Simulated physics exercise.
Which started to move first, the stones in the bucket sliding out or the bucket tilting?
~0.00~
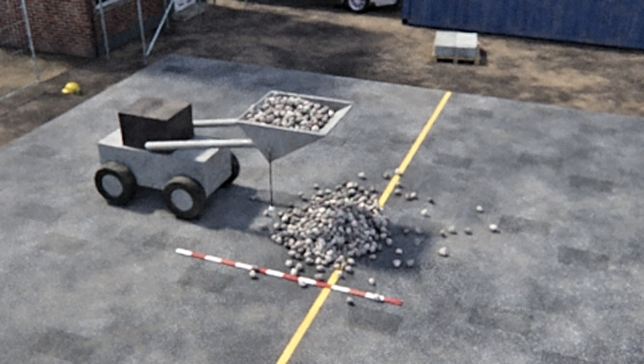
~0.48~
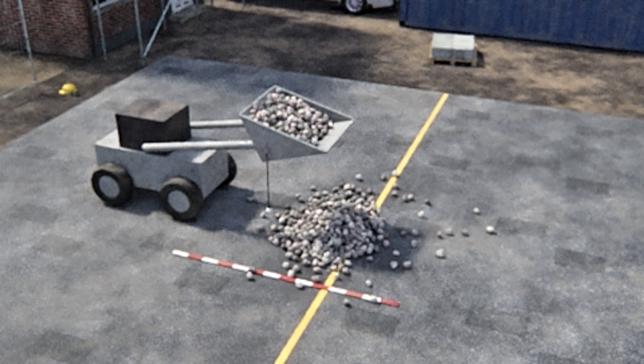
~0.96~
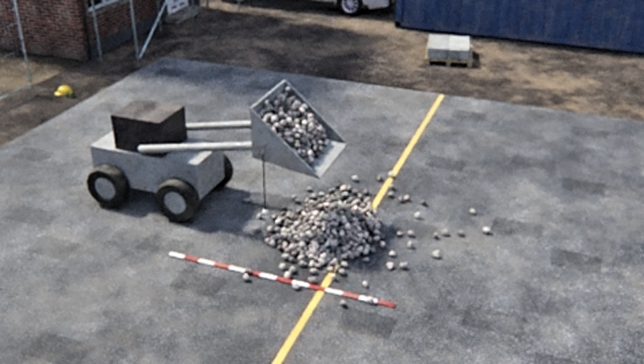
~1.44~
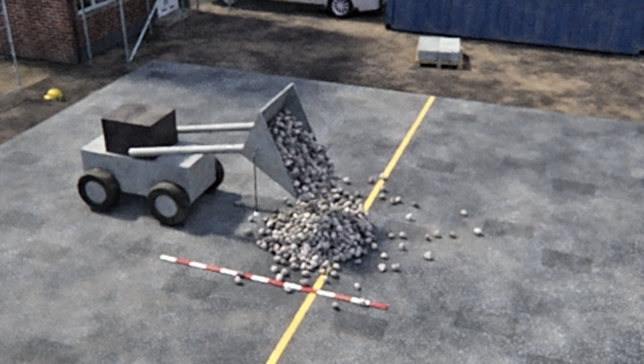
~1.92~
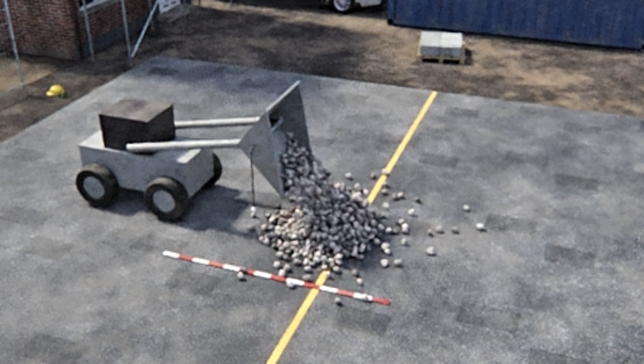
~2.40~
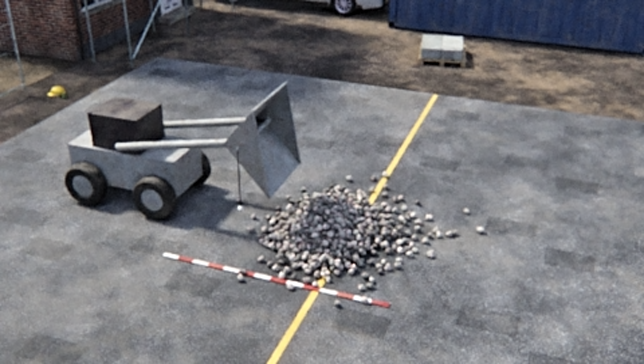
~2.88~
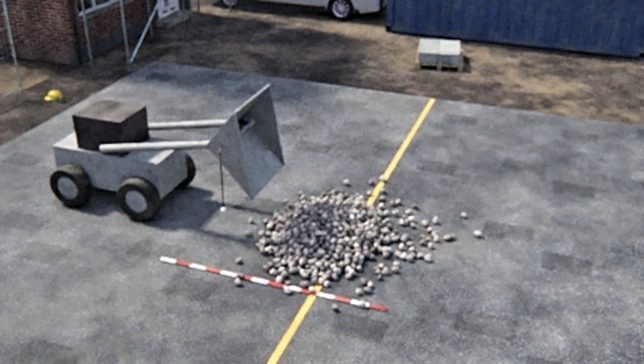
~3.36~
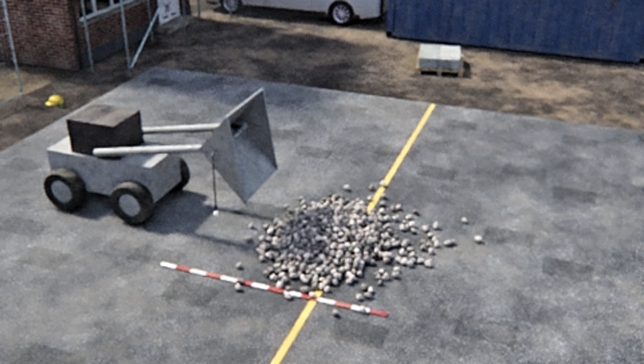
The bucket began to tilt first, and the stones slid out of it only once it was tipped steeply.
